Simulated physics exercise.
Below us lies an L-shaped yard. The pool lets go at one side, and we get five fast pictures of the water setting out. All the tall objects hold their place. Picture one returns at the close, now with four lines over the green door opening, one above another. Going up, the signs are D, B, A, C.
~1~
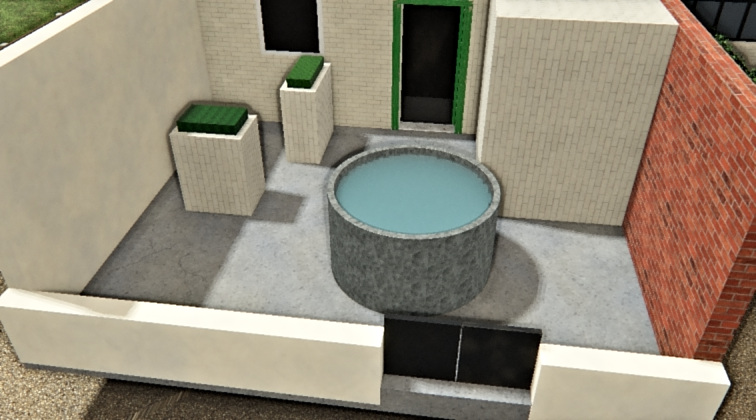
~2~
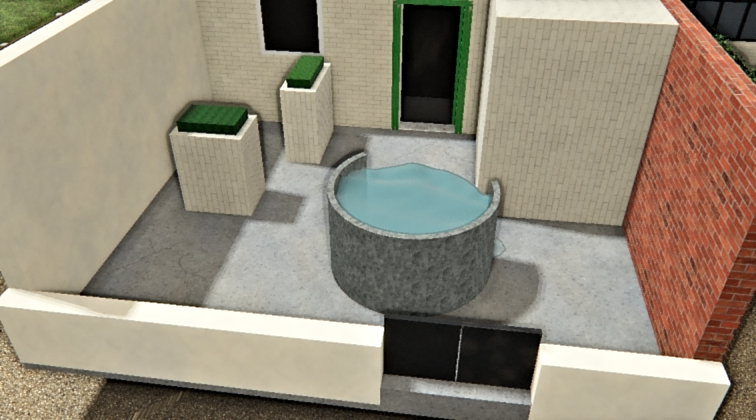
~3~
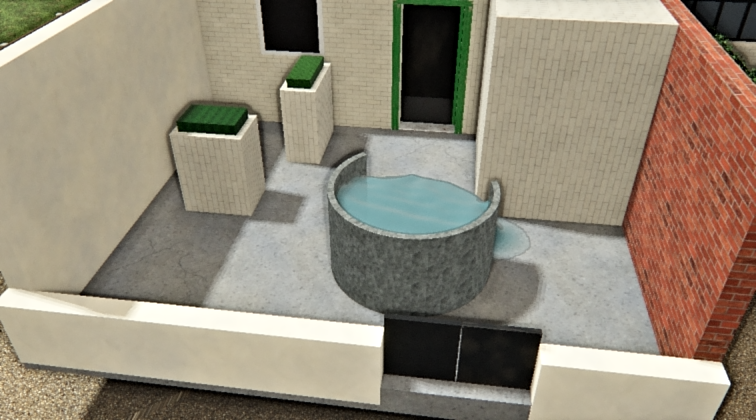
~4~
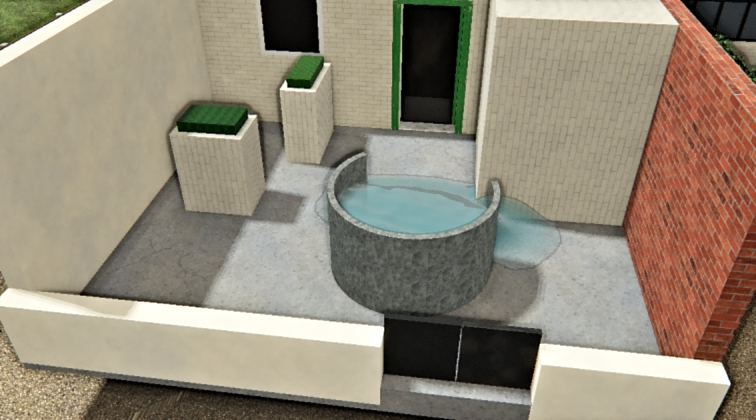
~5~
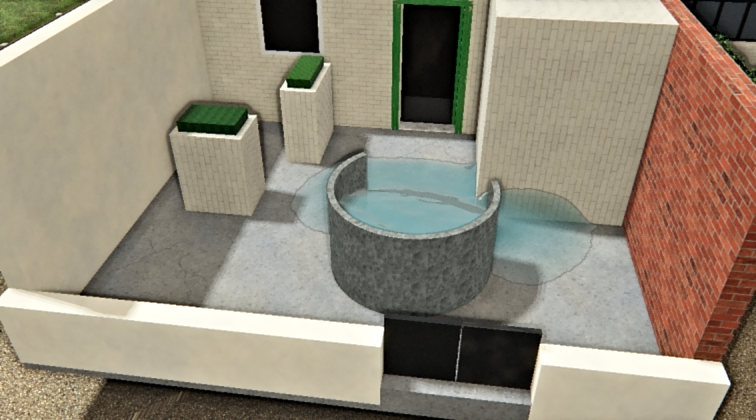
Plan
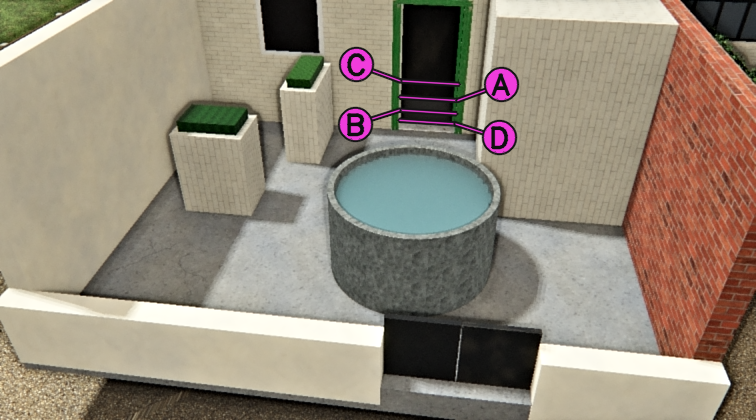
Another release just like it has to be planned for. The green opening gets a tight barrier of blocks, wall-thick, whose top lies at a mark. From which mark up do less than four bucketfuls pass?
A.
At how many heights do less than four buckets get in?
Two of them.
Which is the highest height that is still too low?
That would be B.
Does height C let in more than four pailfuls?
No, not at all.
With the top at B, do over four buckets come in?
Yes, that goes wrong.
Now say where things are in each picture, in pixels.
Water in the pool at rest, its middle at (413, 192); foot of the green doorway at (426, 131); shut gate at (461, 331).
Water covers 2 % of the ground, its front hidden from here.
Water covers 6 % of the ground and shows as far out as (514, 246).
Water covers 12 % of the ground and shows as far out as (325, 203).
Water covers 21 % of the ground and shows as far out as (593, 225).
On the marked copy, A at (428, 98); B at (427, 111); C at (429, 82); D at (427, 122); from the bottom up D, B, A, C.
With A, a splash gets over, under a bucket.
With B, about 10 bucketfuls get in.
With C, nothing gets over.
With D, dozens of bucketfuls pour in.
